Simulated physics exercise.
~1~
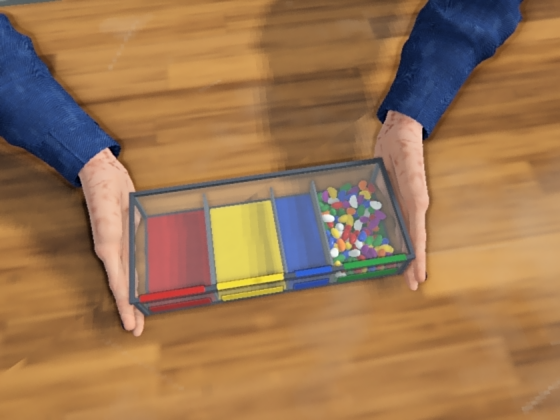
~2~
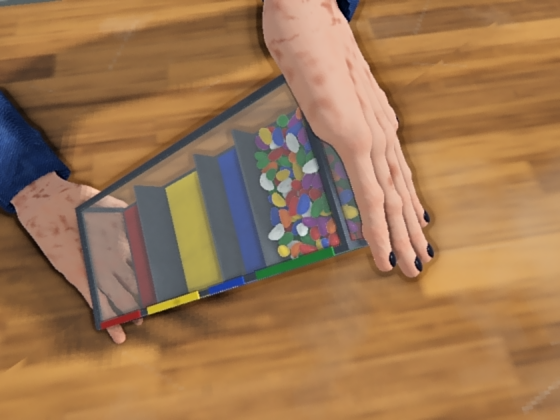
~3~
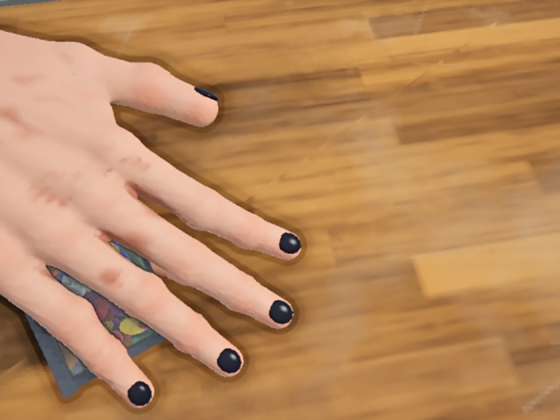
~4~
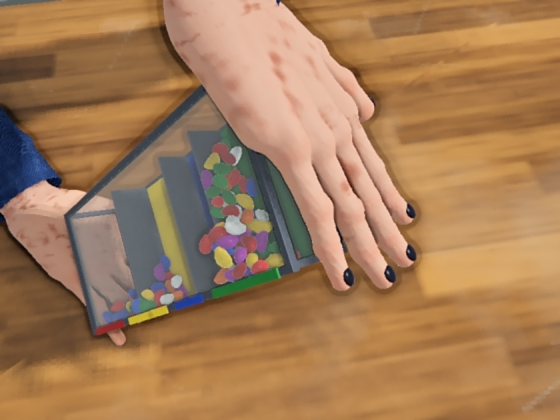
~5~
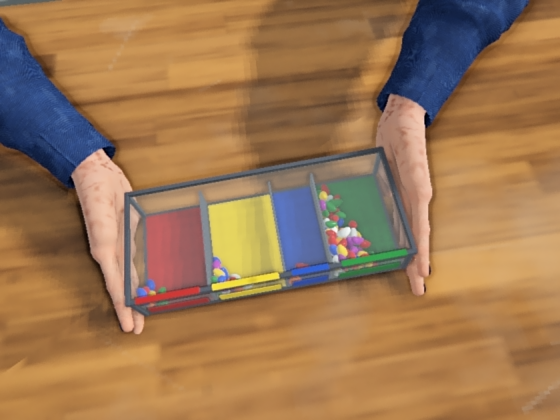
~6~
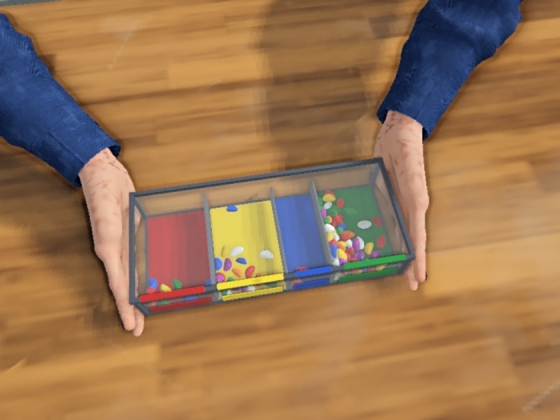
On a wooden tabletop, two hands tipped a clear, divided box of colorful jelly beans steeply toward the left, then laid it flat again, leaving most in the green section, with some in the yellow and a few in the red.
